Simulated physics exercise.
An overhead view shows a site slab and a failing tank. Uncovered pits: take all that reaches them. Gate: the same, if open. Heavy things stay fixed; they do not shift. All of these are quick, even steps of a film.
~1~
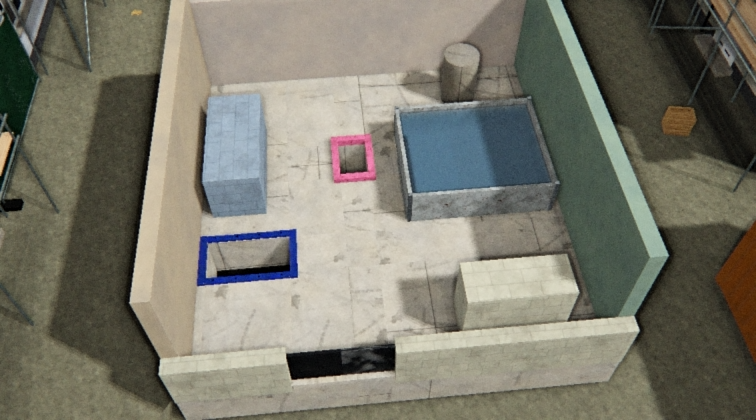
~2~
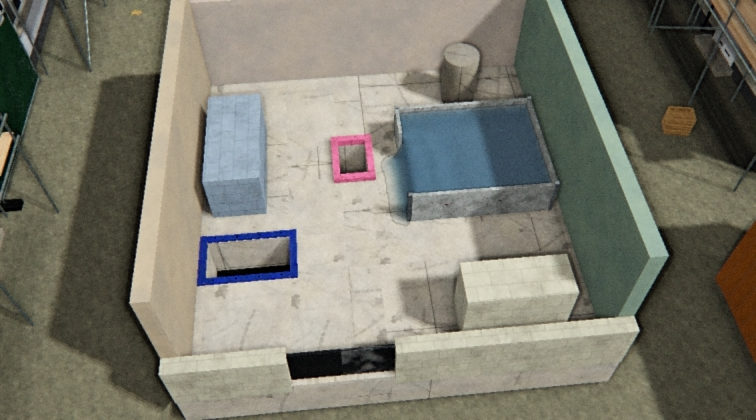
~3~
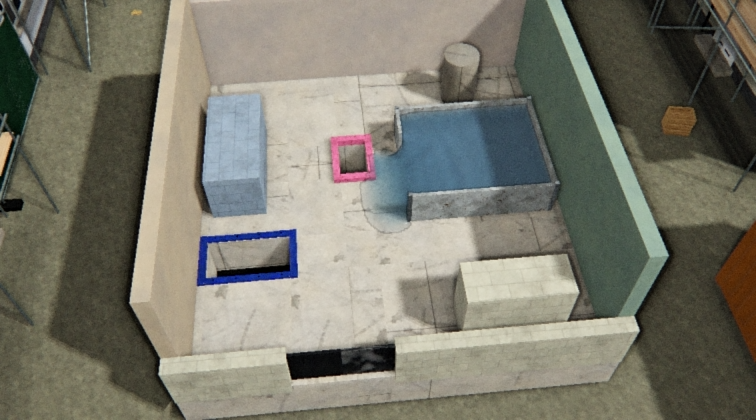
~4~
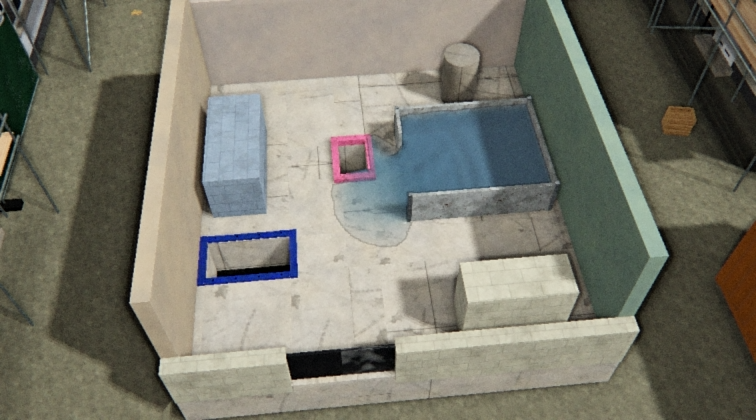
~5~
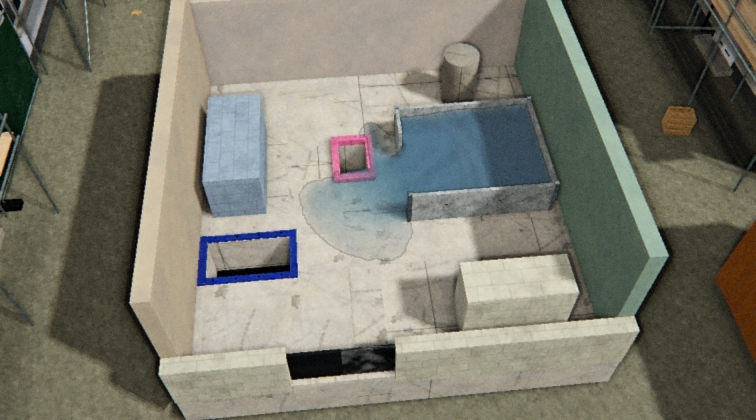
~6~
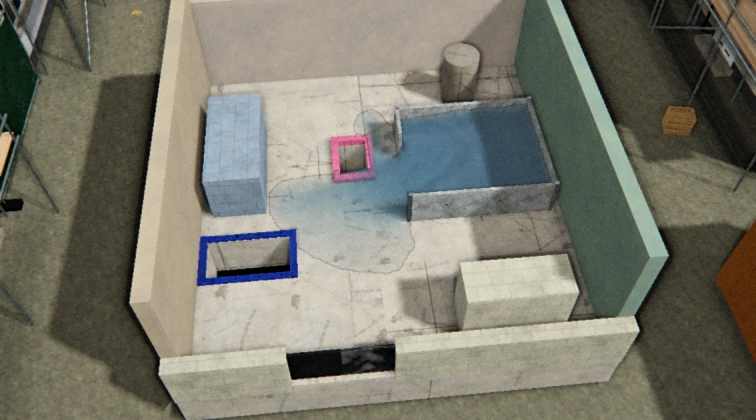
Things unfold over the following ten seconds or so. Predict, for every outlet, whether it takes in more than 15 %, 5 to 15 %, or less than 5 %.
My prediction: The gate takes in less than 5 %; the blue pit takes in more than 15 %; the pink pit takes in 5 to 15 %.
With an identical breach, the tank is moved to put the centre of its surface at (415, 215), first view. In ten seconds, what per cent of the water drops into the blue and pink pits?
Shares - blue: 50 in a hundred; pink: 0 in a hundred.
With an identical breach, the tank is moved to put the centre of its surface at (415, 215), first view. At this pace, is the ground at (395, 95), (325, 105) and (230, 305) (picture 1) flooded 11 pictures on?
Checking the three spots, I get high and dry, high and dry, swamped.
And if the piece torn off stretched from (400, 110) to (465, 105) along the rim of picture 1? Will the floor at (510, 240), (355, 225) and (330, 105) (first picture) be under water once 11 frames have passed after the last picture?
First spot spared, second spot spared, third spot submerged.
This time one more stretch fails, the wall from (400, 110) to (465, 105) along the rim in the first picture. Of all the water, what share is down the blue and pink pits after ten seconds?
For blue it's about 10 per cent, and for pink about 0 per cent.
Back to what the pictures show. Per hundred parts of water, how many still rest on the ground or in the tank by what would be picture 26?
Result: Close to 76 %.
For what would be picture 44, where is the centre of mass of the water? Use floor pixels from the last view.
Roughly (369, 185) in the last picture.
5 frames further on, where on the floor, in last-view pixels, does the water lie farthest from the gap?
My estimate: Roughly (200, 255).
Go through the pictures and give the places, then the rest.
In the first picture, still water in the open tank at (473, 147).
In the second picture, water pours out at (406, 181) and has run to (402, 221).
In the third picture, water pours out at (406, 182) and has run to (385, 228).
In the fourth picture, water pours out at (406, 182) and has run to (374, 138).
In the fifth picture, the front is at (305, 201), out from the gap at (406, 182).
In the sixth picture, water pours out at (406, 182) and has run to (274, 209).
A moment on, water covers 25 % of the floor; the gate 0 %, the blue pit 2 %, the pink pit 4 %.
Next, water covers 45 % of the floor; the gate 0 %, the blue pit 7 %, the pink pit 7 %.
Then, water covers 55 % of the floor; the gate 0 %, the blue pit 15 %, the pink pit 9 %.
Later, water covers 75 % of the floor; the gate 0 %, the blue pit 24 %, the pink pit 10 %.
In the end, water covers 90 % of the floor; the gate 0 %, the blue pit 29 %, the pink pit 10 %.
